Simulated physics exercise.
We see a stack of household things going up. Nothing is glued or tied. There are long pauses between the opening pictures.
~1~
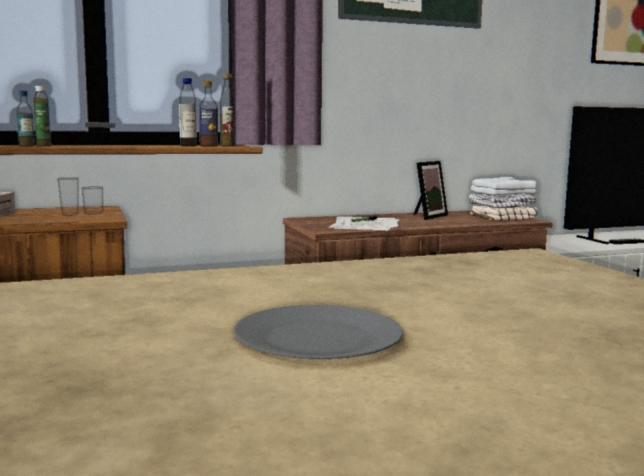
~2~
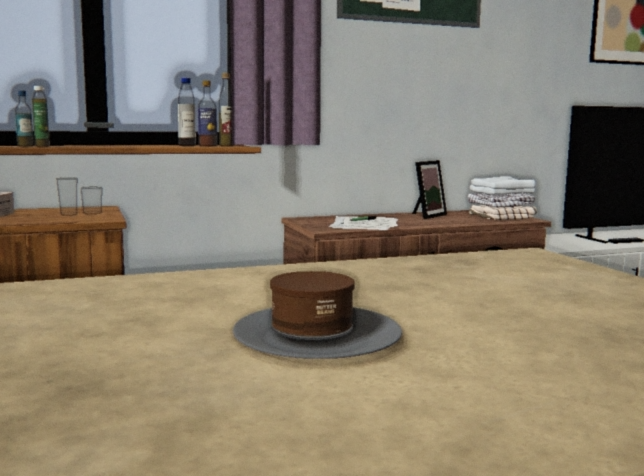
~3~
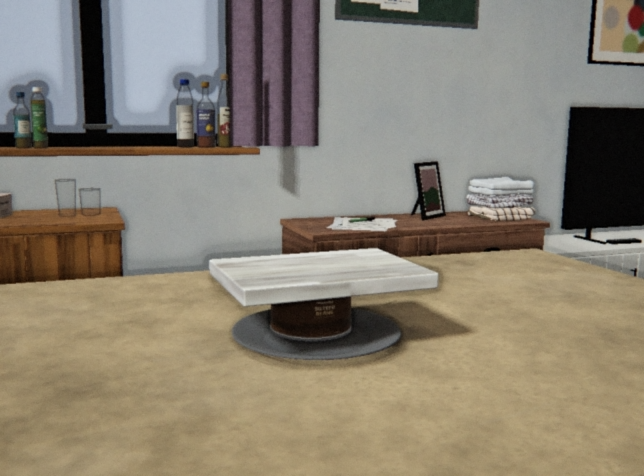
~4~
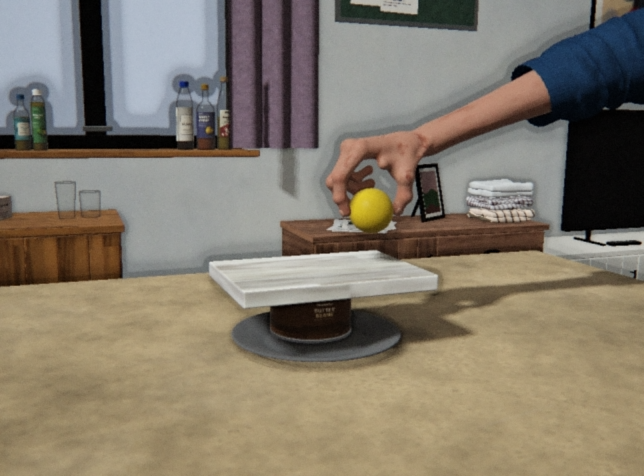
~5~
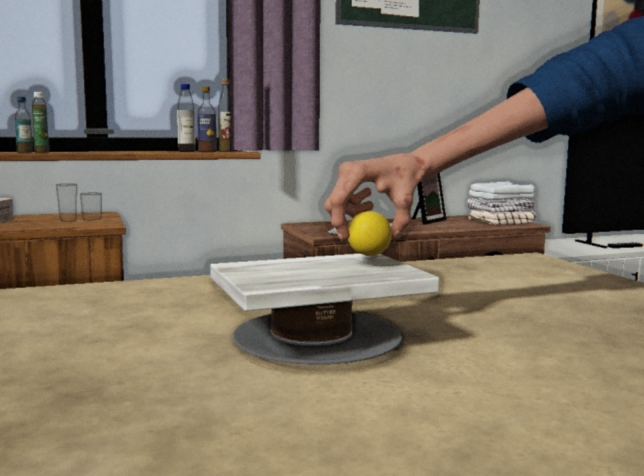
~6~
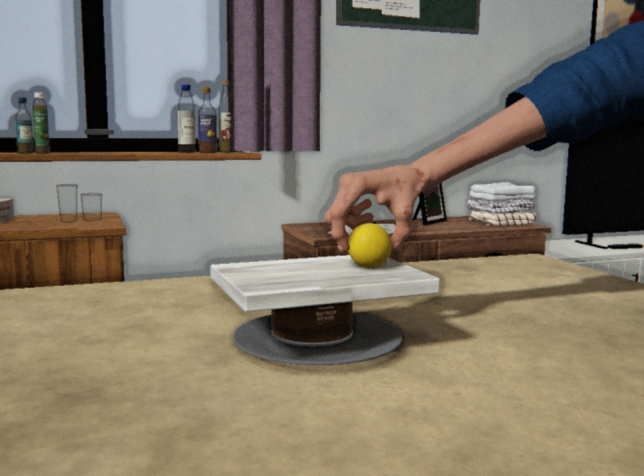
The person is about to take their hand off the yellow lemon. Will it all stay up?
As it turns out, it holds.
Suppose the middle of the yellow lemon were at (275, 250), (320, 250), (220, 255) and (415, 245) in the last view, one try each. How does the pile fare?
First, it keeps its balance; second, it keeps its balance; third, it loses its balance; fourth, it loses its balance.
Then, 0.40 s after the last picture, nothing has stirred.
Then, 1.20 s after the last picture, yellow lemon resting near (370, 247).
At rest, all 4 in place. Seen from the same camera at the end, yellow lemon near (370, 247). The pile keeps its balance.
